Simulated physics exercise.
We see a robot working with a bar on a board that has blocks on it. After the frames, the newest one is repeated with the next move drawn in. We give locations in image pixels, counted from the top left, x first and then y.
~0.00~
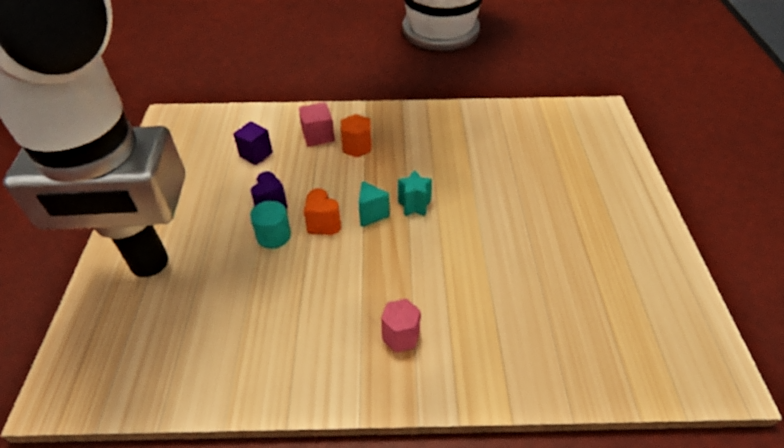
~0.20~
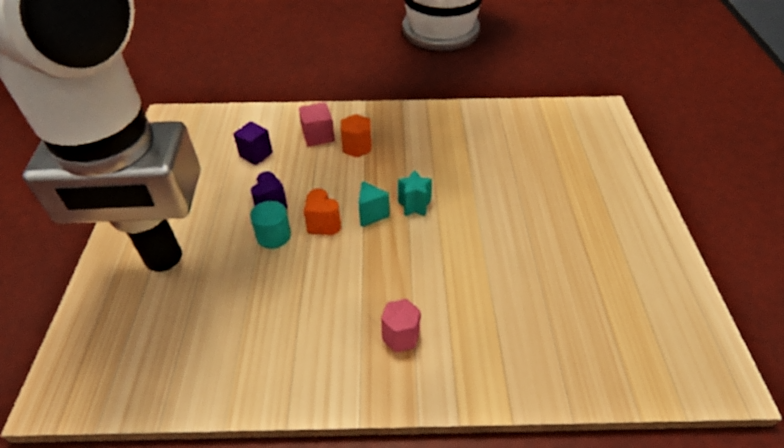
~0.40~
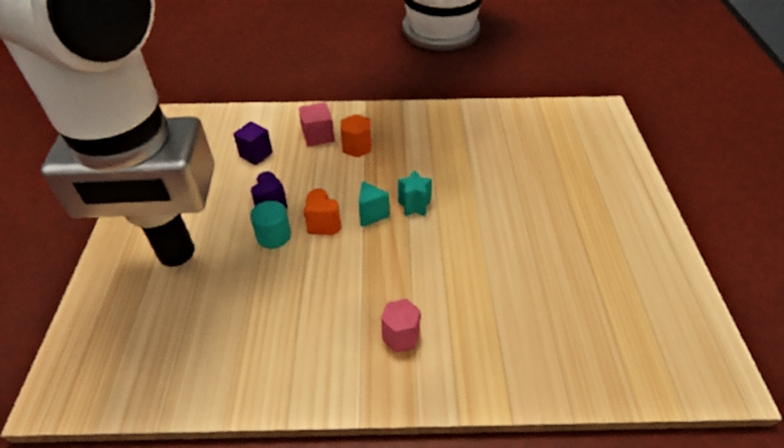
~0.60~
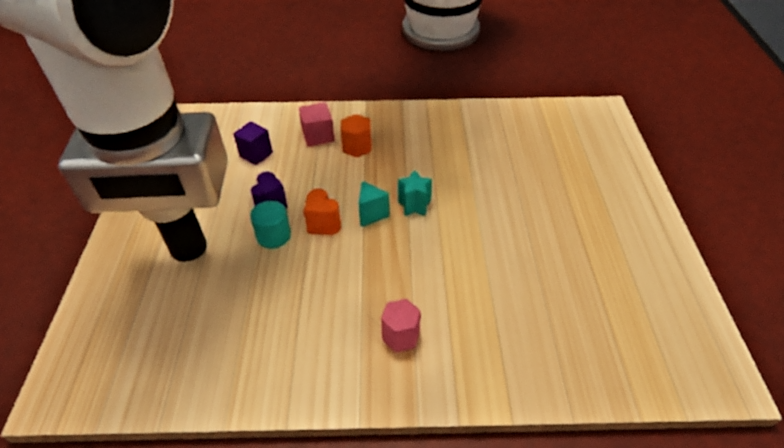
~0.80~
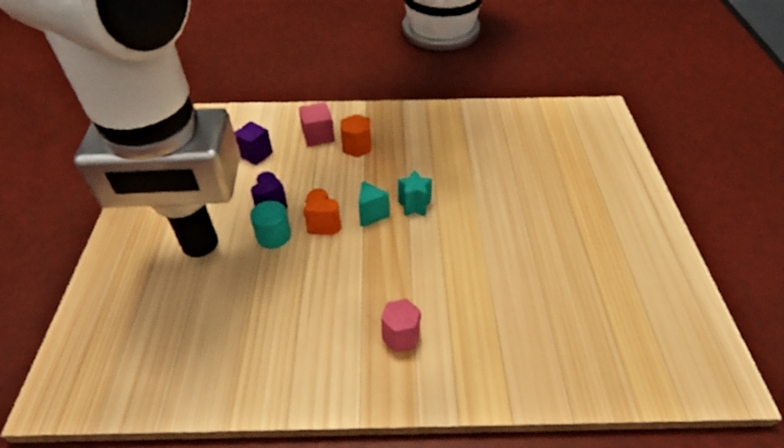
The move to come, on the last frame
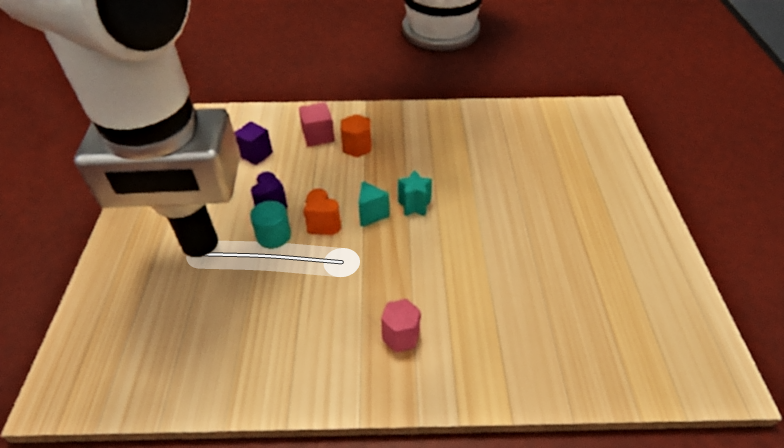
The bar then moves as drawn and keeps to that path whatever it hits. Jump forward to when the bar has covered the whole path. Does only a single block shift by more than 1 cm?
Yes
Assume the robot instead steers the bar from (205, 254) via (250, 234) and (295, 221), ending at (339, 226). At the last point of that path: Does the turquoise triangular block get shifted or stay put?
Once the path is done, it is somewhere new.
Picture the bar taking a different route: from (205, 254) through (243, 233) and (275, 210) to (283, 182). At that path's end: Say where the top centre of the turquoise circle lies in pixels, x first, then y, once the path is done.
For the centre of its top, I'd go with (290, 207).
Path on the board, from (205, 254) directly to (342, 262).
On the path given first. One third of the way, bar (249, 245); turquoise circle (272, 211).
Two thirds of the way, bar (295, 248); turquoise circle (287, 207).
At the end, bar (340, 252); turquoise circle (287, 207); orange heart in place.
